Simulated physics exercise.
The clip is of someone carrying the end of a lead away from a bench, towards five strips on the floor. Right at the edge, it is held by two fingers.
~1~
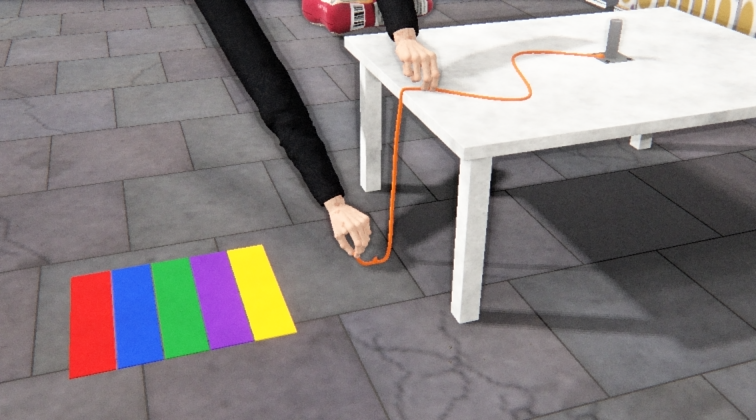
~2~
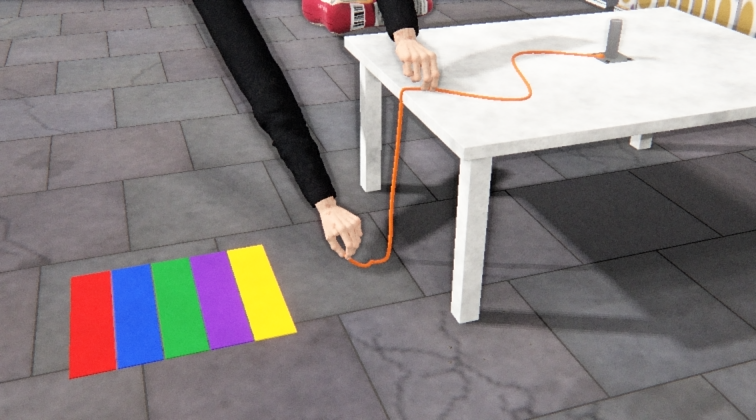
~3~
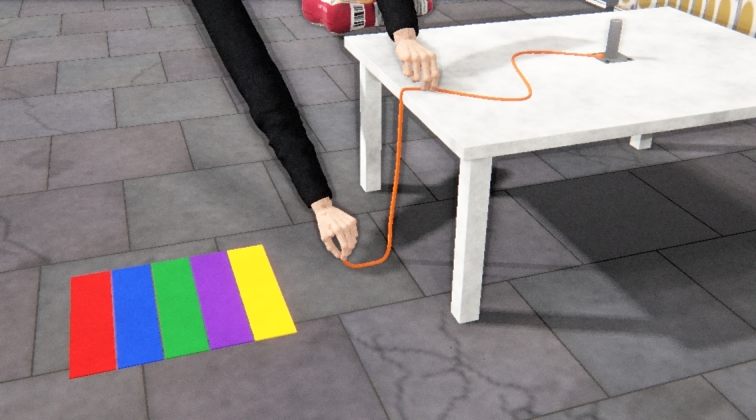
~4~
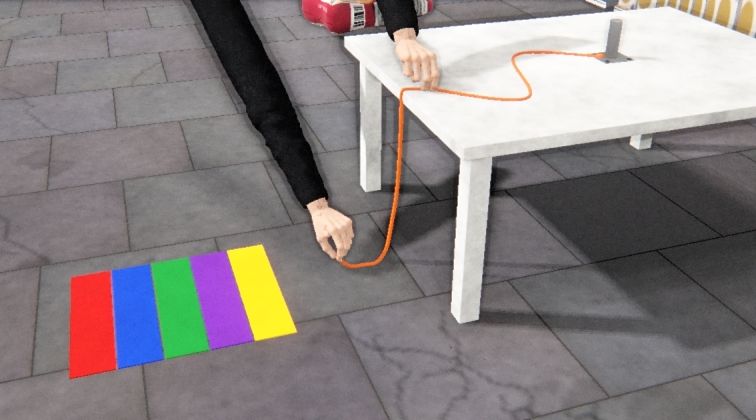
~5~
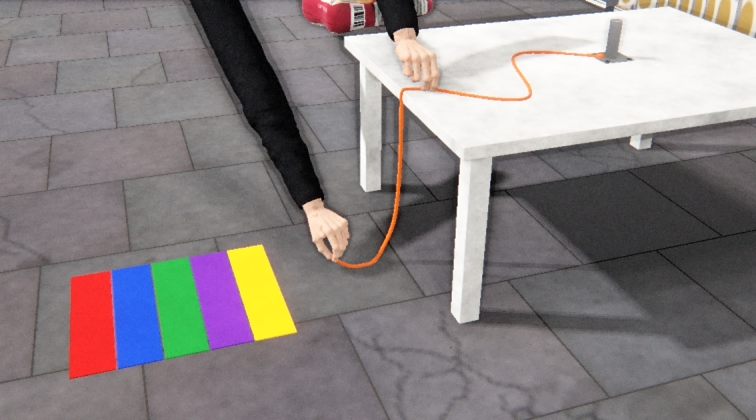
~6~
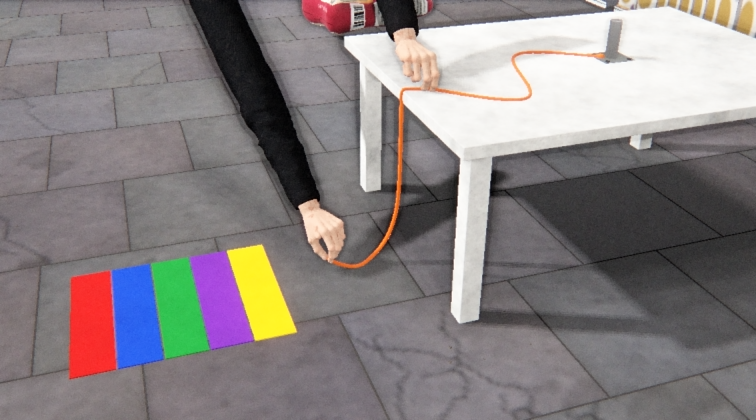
Orange cord's end being drawn slightly left by one hand above the floor, another hand pressing it at the white table's edge.
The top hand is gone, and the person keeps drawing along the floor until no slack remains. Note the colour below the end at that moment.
Colour below: Red.
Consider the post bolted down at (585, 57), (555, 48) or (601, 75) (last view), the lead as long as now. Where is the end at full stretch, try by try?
First (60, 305), then (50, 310), then (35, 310).
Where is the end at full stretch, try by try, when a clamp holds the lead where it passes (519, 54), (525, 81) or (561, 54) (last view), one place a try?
The pixel places are (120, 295), (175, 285) and (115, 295), one per try.
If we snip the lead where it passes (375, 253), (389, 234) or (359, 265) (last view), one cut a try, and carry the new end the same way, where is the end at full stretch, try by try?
I'd expect it near (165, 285) on the first try, near (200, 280) on the second and near (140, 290) on the third.
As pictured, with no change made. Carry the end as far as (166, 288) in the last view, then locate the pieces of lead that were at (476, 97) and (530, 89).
One lands at (394, 130), the other at (438, 84).
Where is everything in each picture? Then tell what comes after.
In the first frame, end (354, 254); yellow (270, 318); purple (227, 326); green (184, 335); blue (139, 344); red (92, 353).
In the second frame, end (345, 255); lead through (561, 53) (515, 66) (528, 98) (436, 90) (398, 149) (391, 234).
In the third frame, end (341, 256).
In the fourth frame, end (337, 257); lead through (561, 53) (515, 66) (528, 98) (436, 90) (400, 149) (390, 234).
In the fifth frame, end (333, 258).
In the sixth frame, end (328, 258); lead through (561, 53) (515, 66) (528, 98) (436, 90) (401, 149) (389, 233).
A little later, end near (166, 288); over green.
Next, end near (121, 296); over blue.
When it is tight, end near (93, 301); over red. It gets as far as the red strip.
